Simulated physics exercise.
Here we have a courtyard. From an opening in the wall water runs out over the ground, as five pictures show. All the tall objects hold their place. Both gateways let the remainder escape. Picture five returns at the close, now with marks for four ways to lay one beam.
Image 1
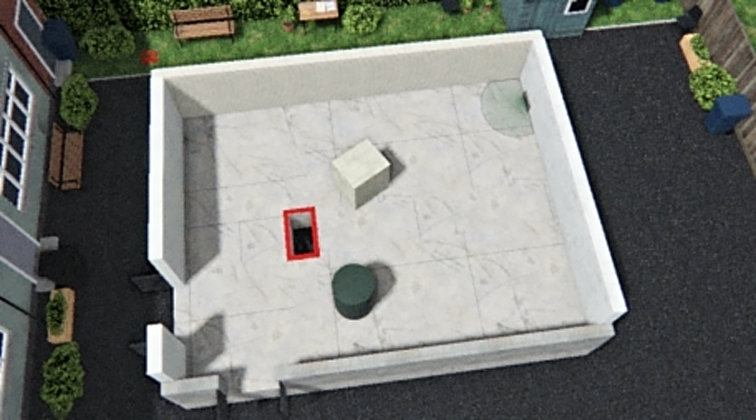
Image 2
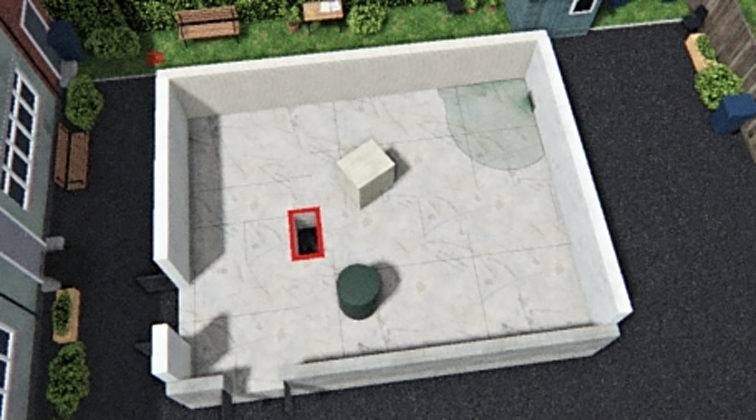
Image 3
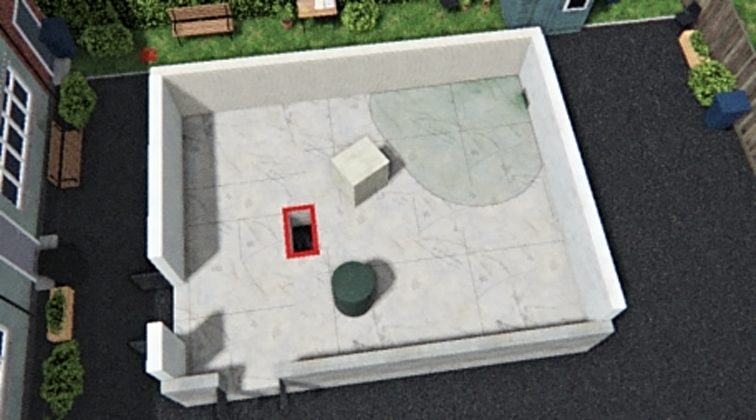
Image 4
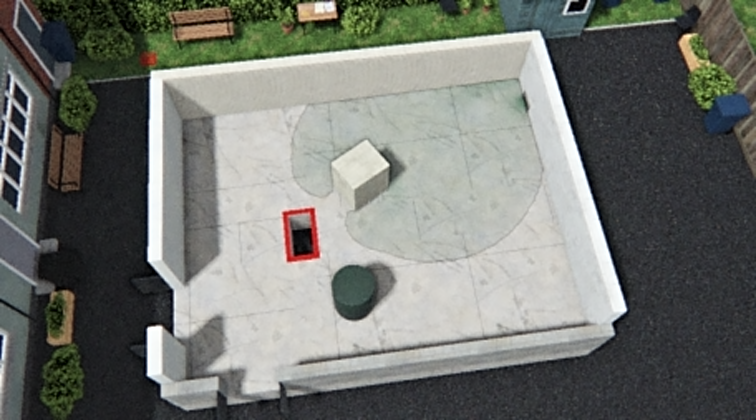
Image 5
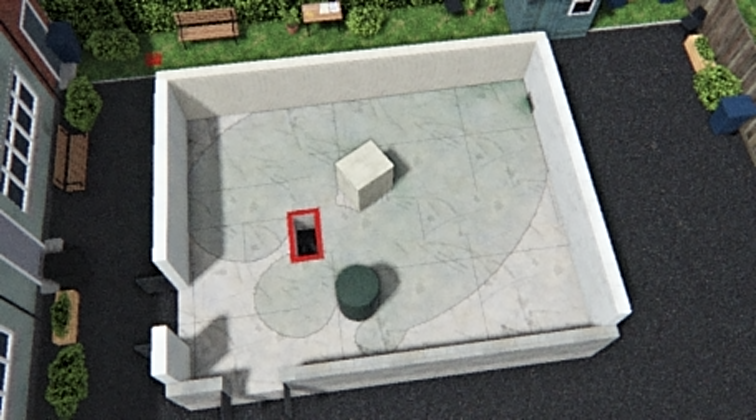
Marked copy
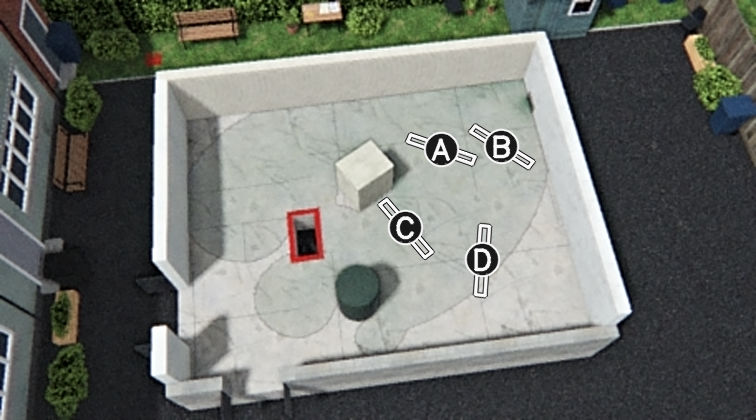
A walled rectangular courtyard paved in pale, veined stone fills the view, seen from high above at an angle, with dark ground around it and grass and benches beyond. A cream block stands near the middle, a dark green cylinder below it, and a red-edged opening to their left. Greenish water spreads from the upper right corner across the floor, passing around the block and reaching the red-edged opening, while the camera shifts very slightly.
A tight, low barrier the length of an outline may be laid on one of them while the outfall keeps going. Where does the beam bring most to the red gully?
Best: D.
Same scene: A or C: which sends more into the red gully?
The answer is A.
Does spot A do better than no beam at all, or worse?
Worse.
In white, A from (409, 138) to (473, 160); B from (473, 128) to (530, 164); C from (383, 202) to (428, 254); D from (480, 295) to (484, 225).
With A, about 9 % of the stream goes into the red gully, about 91 % out by the gates.
With B, about 9 % of the stream goes into the red gully, about 91 % out by the gates.
With C, about 6 % of the stream goes into the red gully, about 94 % out by the gates.
With D, about 12 % of the stream goes into the red gully, about 88 % out by the gates.
